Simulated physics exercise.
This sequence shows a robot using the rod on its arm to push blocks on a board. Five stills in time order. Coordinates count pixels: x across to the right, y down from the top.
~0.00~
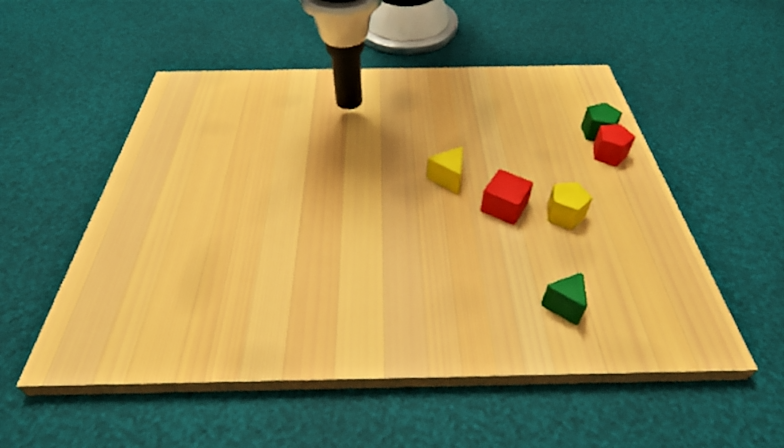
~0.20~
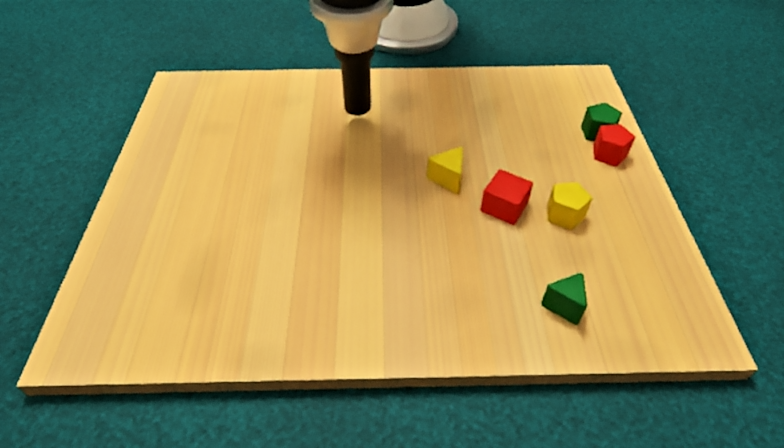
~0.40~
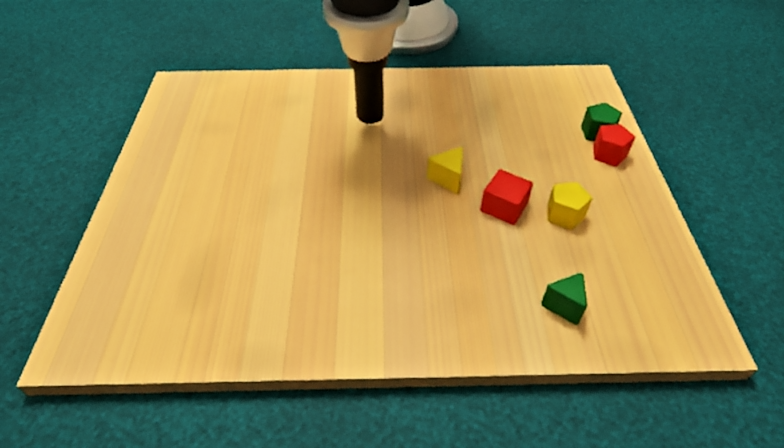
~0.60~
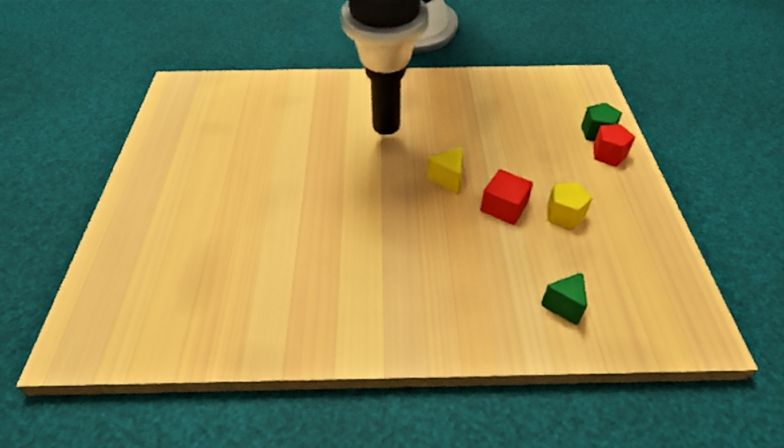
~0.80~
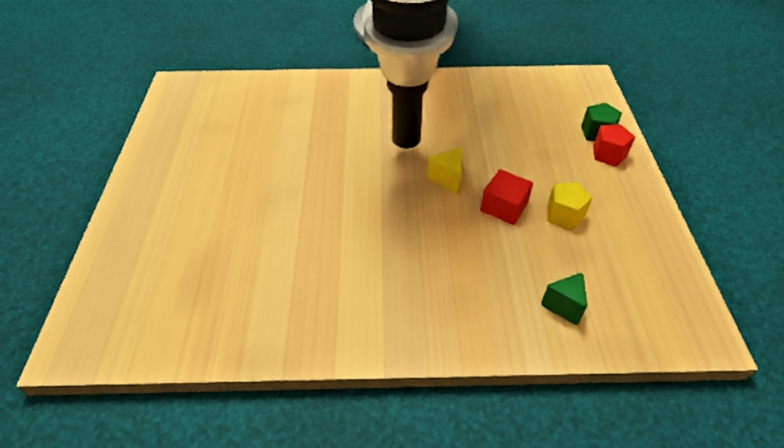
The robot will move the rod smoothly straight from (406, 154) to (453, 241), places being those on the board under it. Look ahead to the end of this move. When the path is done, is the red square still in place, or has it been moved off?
The answer is that it remains undisturbed.
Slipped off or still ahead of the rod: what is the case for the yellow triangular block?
Beside or behind.
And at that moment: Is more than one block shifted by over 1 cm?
No, I don't think so.
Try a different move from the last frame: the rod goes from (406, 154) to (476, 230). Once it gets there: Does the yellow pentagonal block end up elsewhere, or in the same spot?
Answer: Unmoved.
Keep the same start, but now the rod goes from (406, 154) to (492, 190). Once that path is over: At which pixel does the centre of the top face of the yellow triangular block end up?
The answer is (484, 188).
On the path given first. One third of the way, rod at (421, 166); yellow triangular block at (455, 162), turned 25° anticlockwise.
Two thirds of the way, rod at (438, 196); yellow triangular block at (459, 169), turned 80° anticlockwise.
At the end, rod at (455, 227); yellow triangular block at (459, 169), turned 80° anticlockwise; red square not moved.
